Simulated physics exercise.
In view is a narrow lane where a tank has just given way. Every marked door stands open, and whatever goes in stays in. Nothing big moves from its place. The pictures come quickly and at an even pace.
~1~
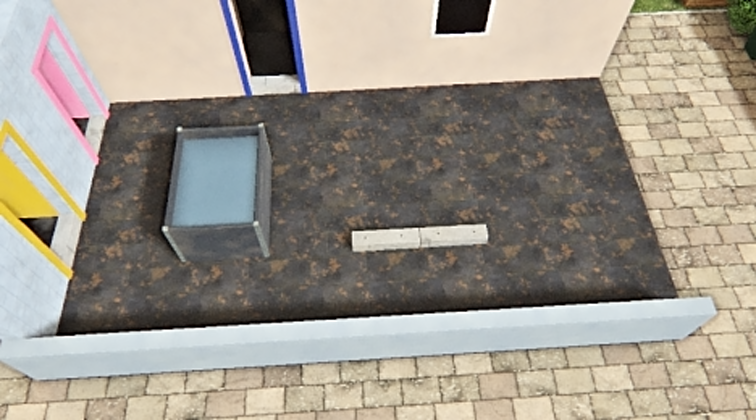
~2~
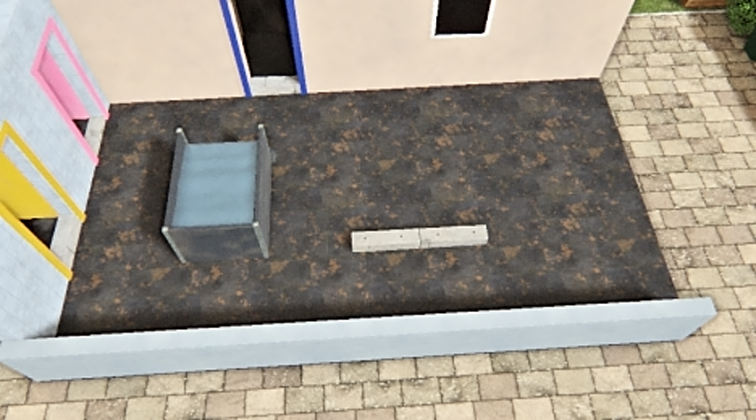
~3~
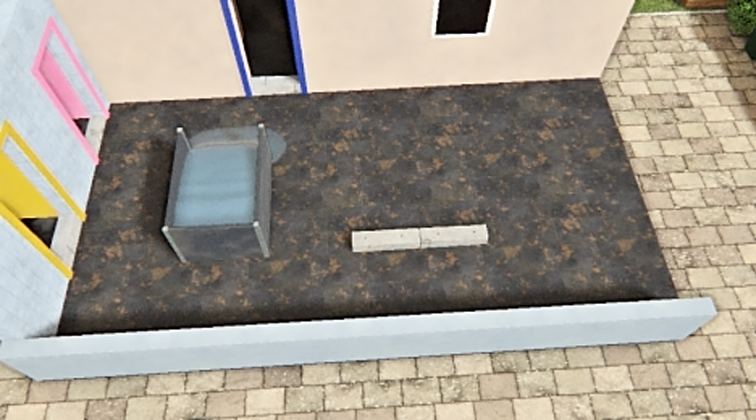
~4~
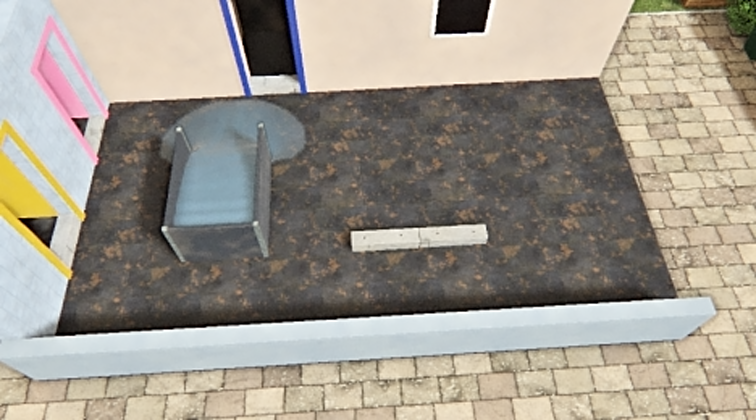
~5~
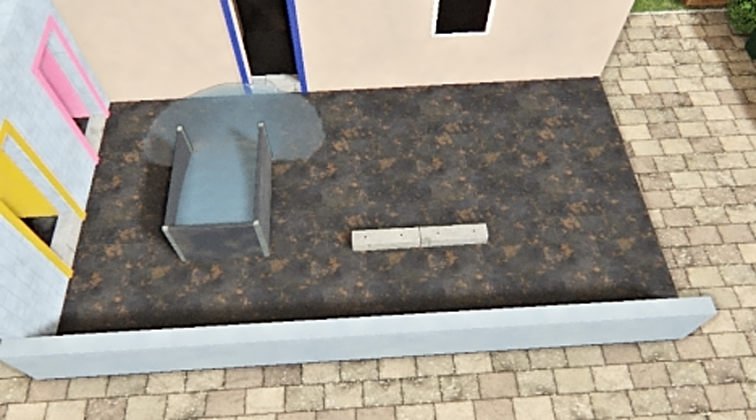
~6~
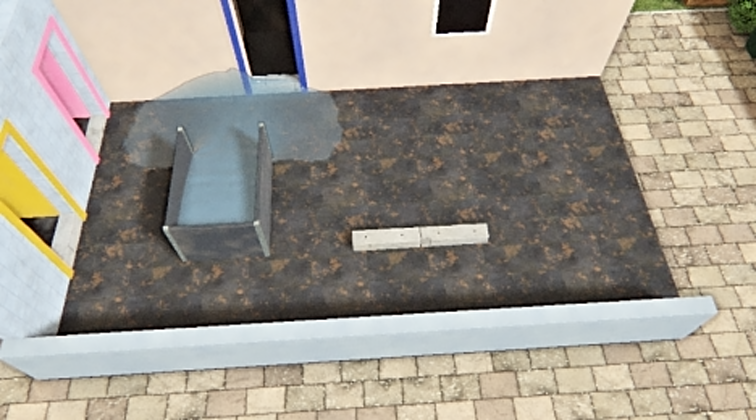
In a small walled courtyard with dark, rust-flecked ground, a tank of water opens on its far side, and water pours out, spreading in a widening pool toward the building wall and the blue-framed doorway while the tank's level drops.
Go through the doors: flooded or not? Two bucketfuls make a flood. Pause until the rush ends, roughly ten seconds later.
As I see it, the yellow door will respect the limit. The blue door will break the limit. The pink door will break the limit.
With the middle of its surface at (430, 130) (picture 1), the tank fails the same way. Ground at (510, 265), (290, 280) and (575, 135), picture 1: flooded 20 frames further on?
My reading is missed by the flood first, missed by the flood next and hit by the flood last.
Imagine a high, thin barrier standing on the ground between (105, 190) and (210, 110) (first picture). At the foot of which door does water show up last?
Last comes the yellow one.
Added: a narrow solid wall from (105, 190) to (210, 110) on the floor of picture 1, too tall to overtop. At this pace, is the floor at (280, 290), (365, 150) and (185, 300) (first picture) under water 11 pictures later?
Listed order: Spared, swamped, spared.
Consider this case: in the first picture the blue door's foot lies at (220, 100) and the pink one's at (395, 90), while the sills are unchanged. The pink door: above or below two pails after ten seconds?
Well, in that case the pink comes up short.
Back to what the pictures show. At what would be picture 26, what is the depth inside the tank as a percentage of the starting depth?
I'd put it at some 12 per cent.
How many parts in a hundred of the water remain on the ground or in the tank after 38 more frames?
That works out to about 72 percent.
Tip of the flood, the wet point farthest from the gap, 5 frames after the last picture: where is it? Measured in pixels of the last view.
The wet point farthest out is around (434, 87).
A moment on, water covers 15 % of the floor; the yellow door not reached, the blue door over two buckets in, the pink door wet at the sill, nothing in.
Next, water covers 30 % of the floor; the yellow door not reached, the blue door far over two buckets in, the pink door over two buckets in.
Then, water covers 65 % of the floor; the yellow door wet at the sill, nothing in, the blue door far over two buckets in, the pink door far over two buckets in.
Later, water covers 80 % of the floor; the yellow door wet at the sill, nothing in, the blue door far over two buckets in, the pink door far over two buckets in.
In the end, water covers 95 % of the floor; the yellow door wet at the sill, nothing in, the blue door far over two buckets in, the pink door far over two buckets in.
